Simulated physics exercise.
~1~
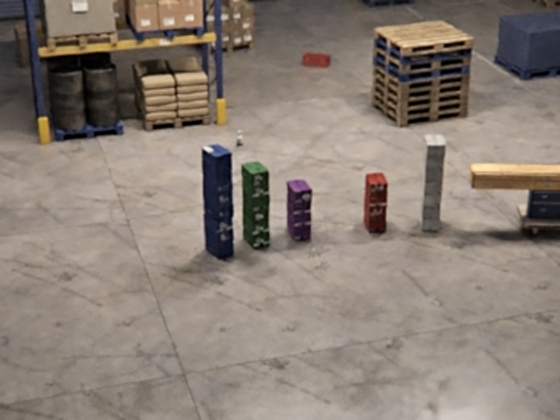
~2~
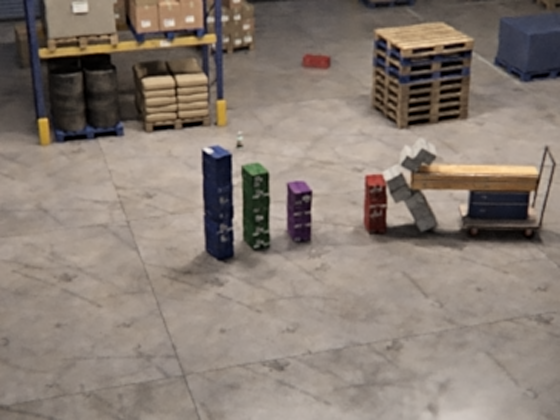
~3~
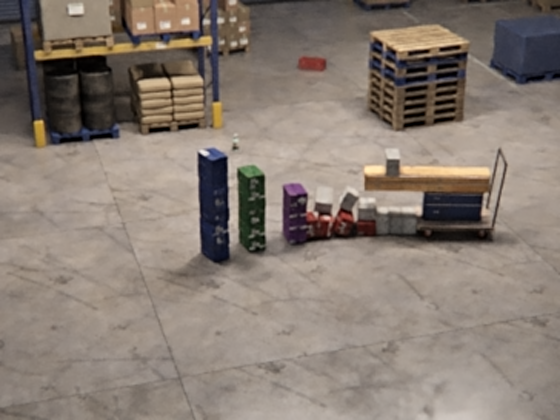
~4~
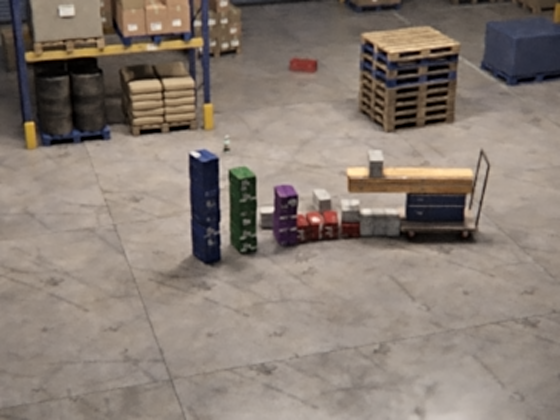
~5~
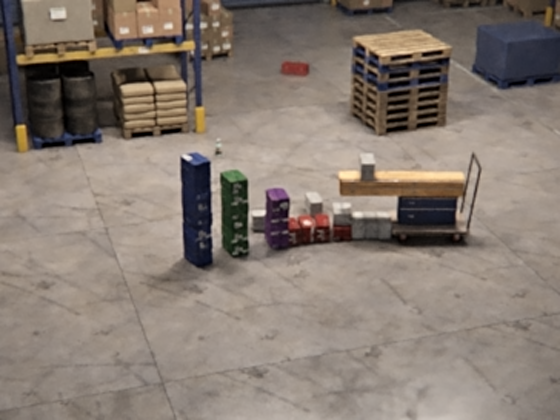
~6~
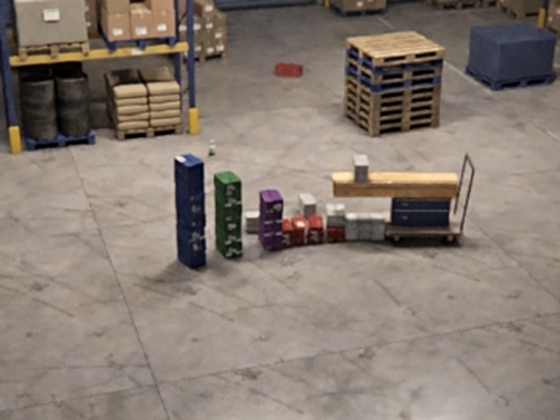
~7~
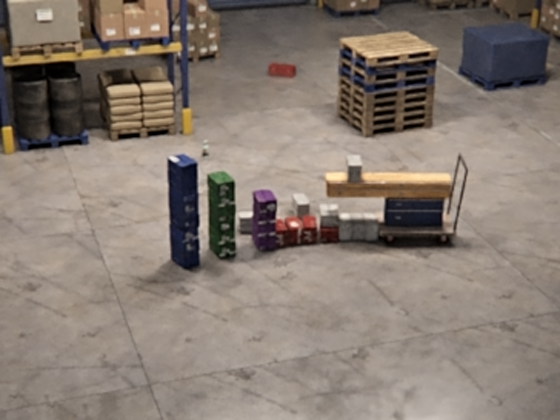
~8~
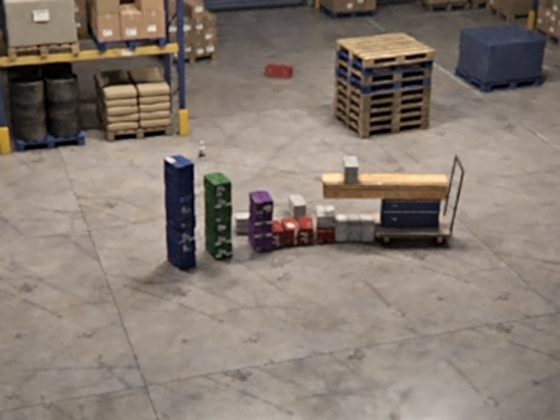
A warehouse floor is seen from above, with a loaded rack at the left and stacked wooden pallets behind. Five upright piles of parcels stand in a spaced row, blue, green, purple, red and pale grey from left to right. A trolley carrying a long wooden case on dark blue boxes rolls in from the right, and the jutting case knocks the grey pile apart. The grey parcels topple leftward and bring down the red pile. The trolley stops with one grey parcel on its case, grey and red parcels lie along the floor, and the purple, green and blue piles remain standing.
